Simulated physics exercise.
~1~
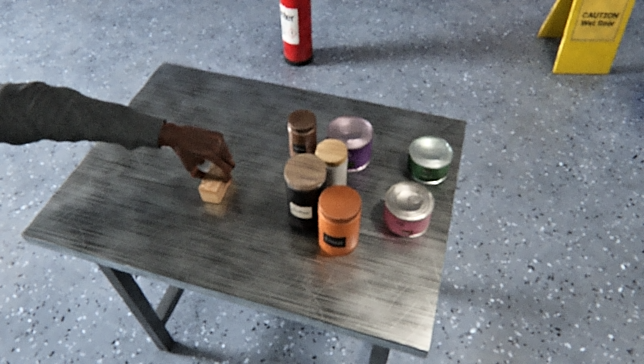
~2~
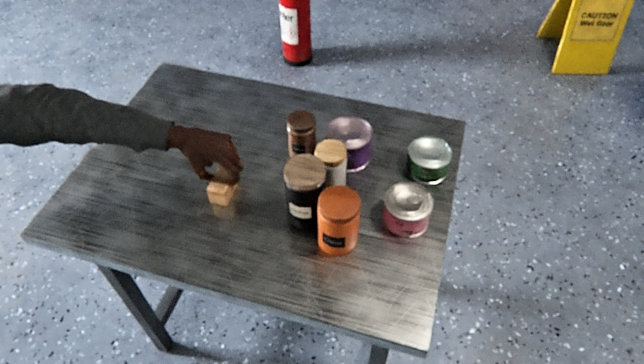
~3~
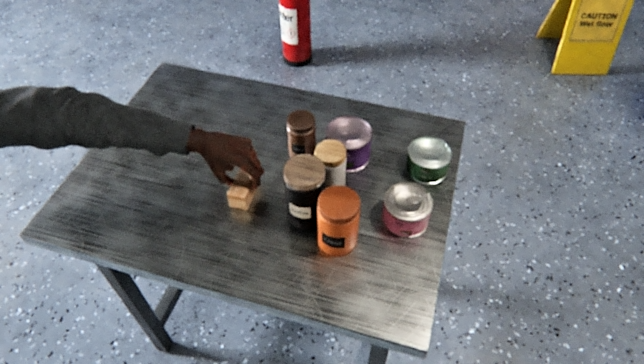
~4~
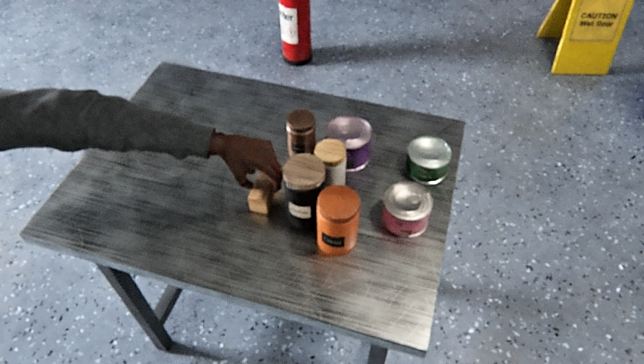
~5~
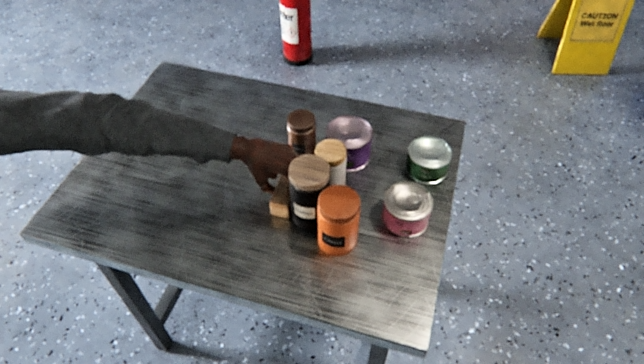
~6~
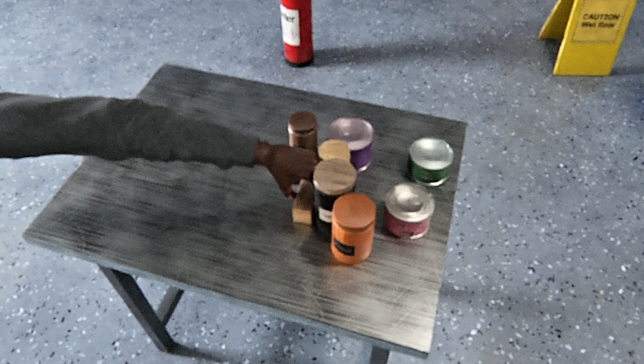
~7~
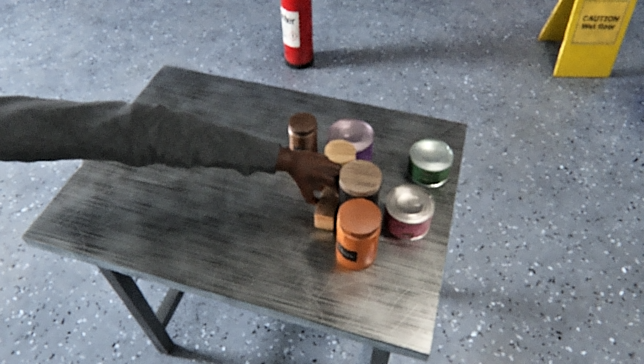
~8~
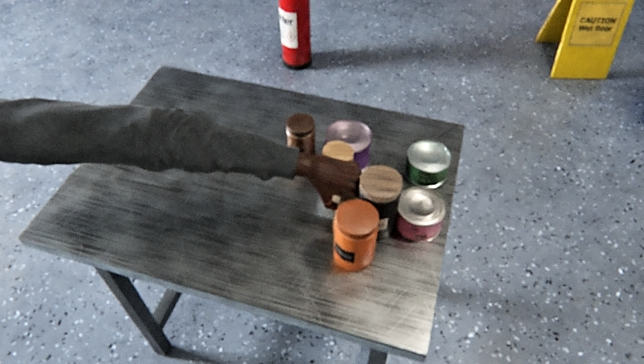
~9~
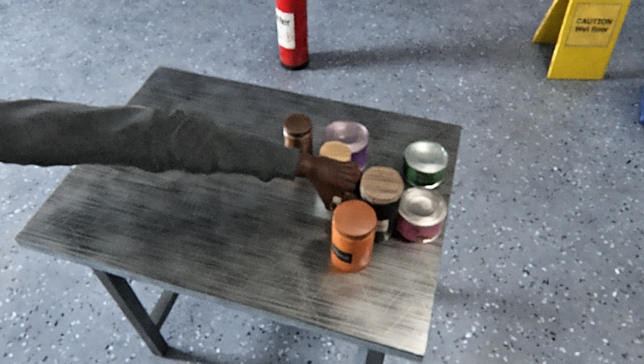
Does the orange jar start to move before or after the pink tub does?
The orange jar starts to move before the pink tub. The pink tub only shifts later, once the black jar has been pushed close to it.
